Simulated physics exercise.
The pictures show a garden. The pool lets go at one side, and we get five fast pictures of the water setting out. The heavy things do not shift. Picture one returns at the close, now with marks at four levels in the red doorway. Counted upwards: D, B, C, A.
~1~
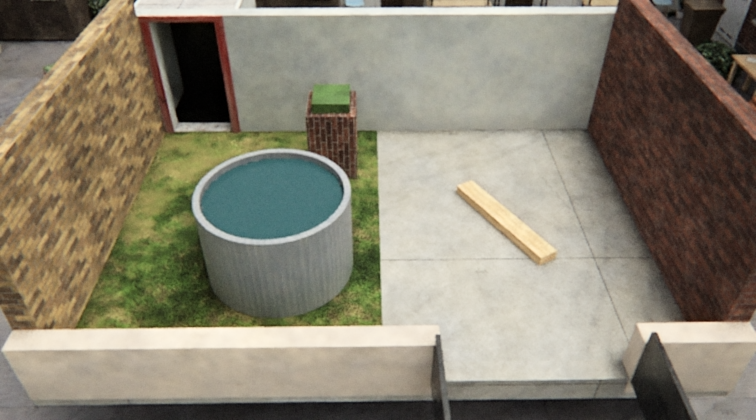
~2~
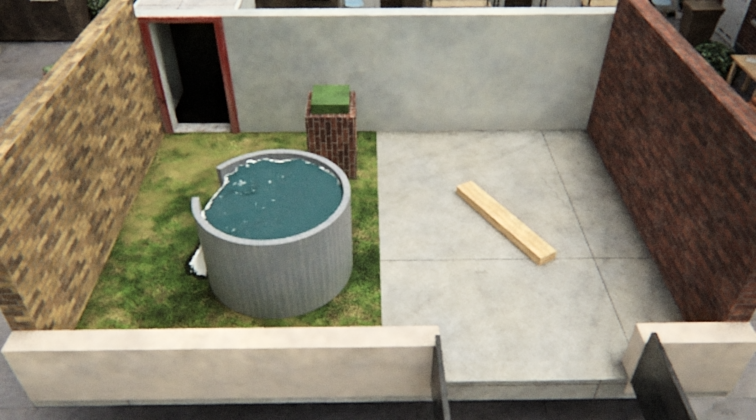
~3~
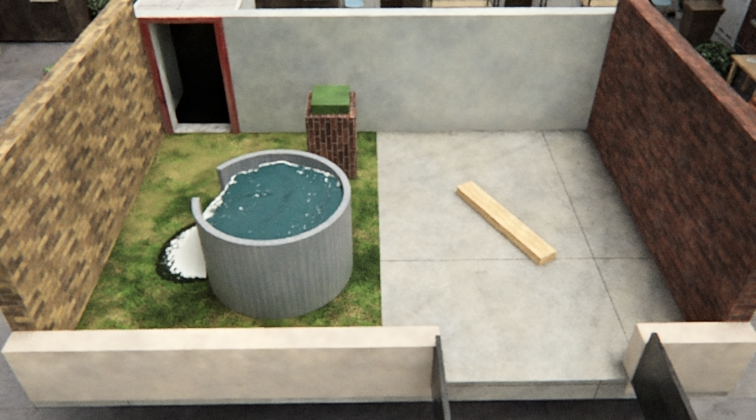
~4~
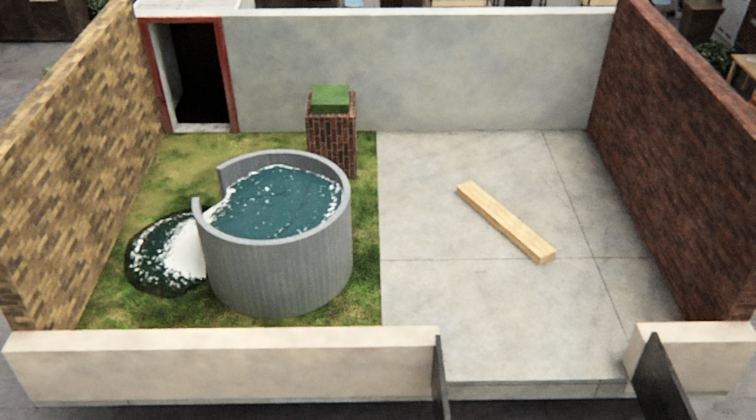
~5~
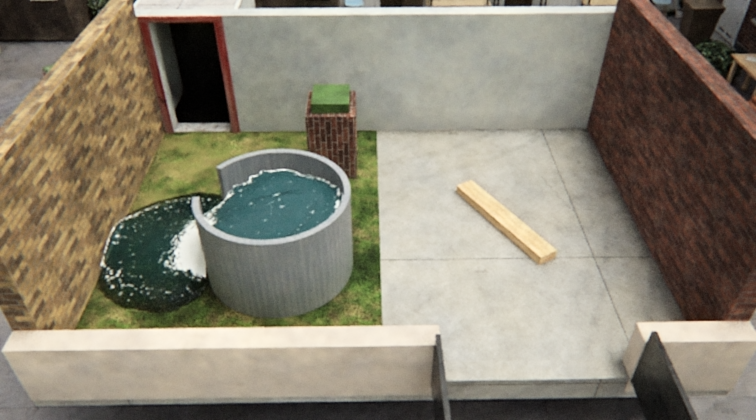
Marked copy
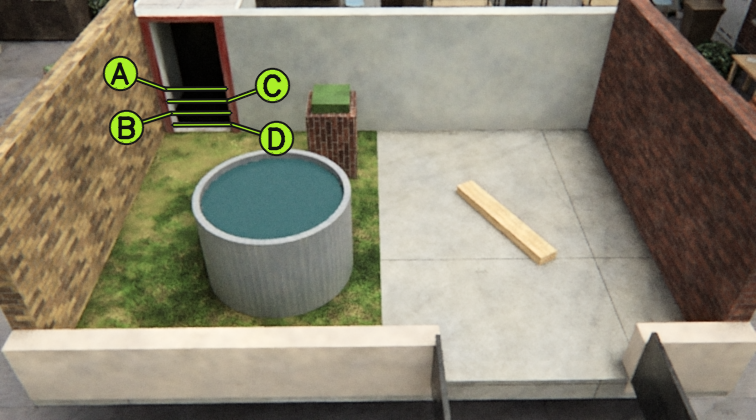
In a walled garden, a round grey pool of still water opened up on its left side, and water poured out through the gap, foaming white and spreading in a dark puddle over the grass.
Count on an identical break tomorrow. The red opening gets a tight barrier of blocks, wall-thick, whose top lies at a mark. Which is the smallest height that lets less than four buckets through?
Height B just does it.
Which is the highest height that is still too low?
D it is.
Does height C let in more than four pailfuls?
No, not at all.
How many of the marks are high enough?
Three.
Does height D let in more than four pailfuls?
Yes.
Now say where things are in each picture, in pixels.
Water in the pool at rest, its middle at (273, 198); foot of the red doorway at (204, 132); open gate at (539, 321).
Water covers 1 % of the ground and shows as far out as (200, 249).
Water covers 2 % of the ground and shows as far out as (167, 248).
Water covers 5 % of the ground and shows as far out as (137, 238).
Water covers 9 % of the ground and shows as far out as (126, 218).
On the marked copy, A at (195, 88); B at (200, 113); C at (198, 101); D at (202, 124); from the bottom up D, B, C, A.
For height A, nothing gets over.
For height B, a splash gets over, under a bucket.
For height C, nothing gets over.
For height D, about 12 bucketfuls get in.
